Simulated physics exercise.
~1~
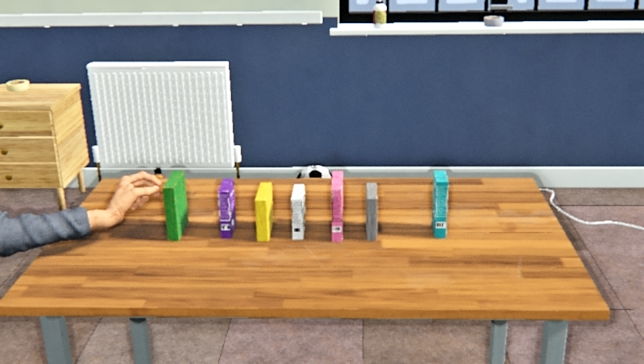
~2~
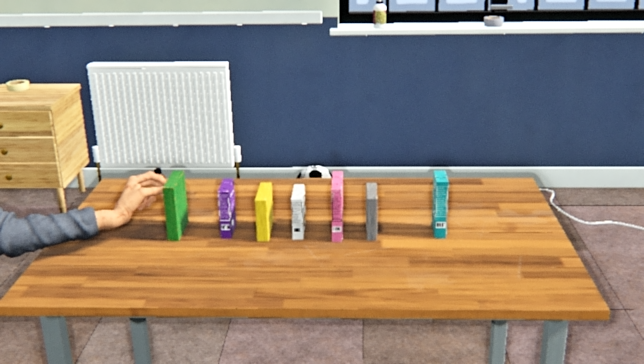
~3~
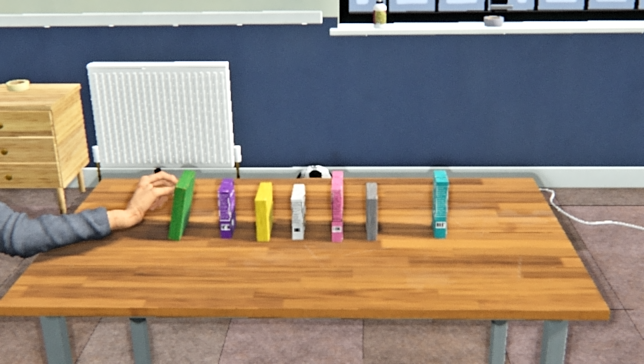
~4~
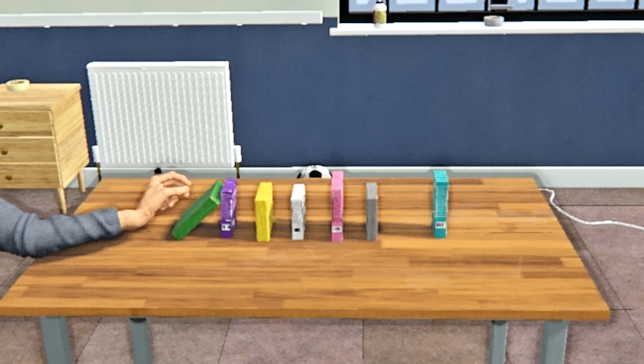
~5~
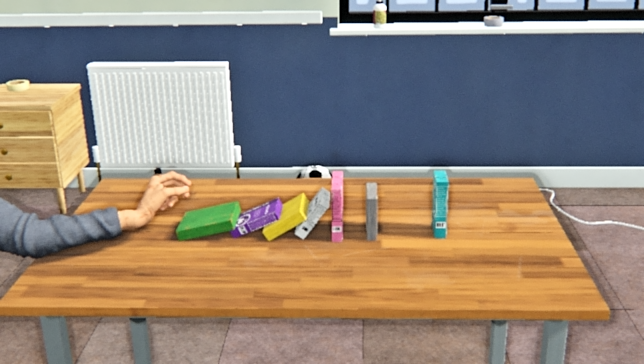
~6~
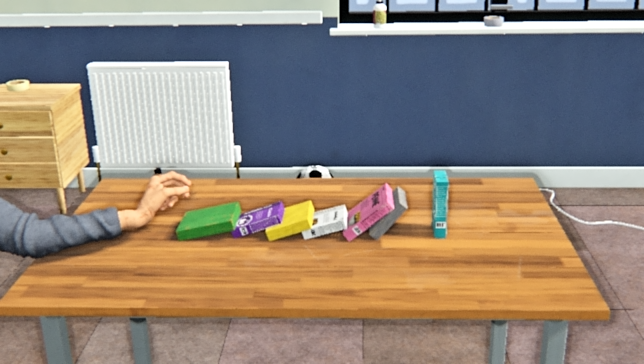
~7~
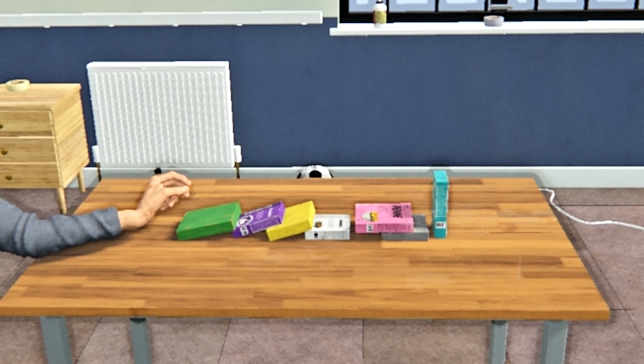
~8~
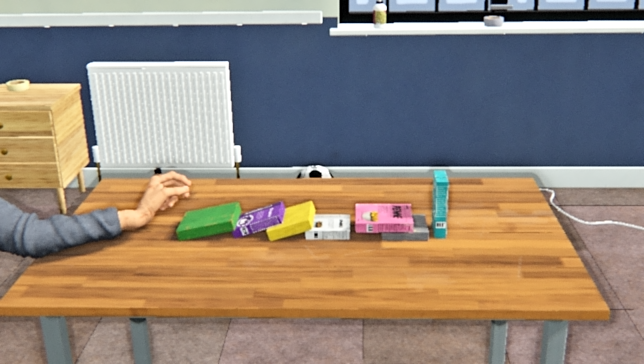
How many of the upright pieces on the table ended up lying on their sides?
Six of them ended up on their sides, the green, purple, yellow, white, pink and grey ones. Only the turquoise one was still standing.
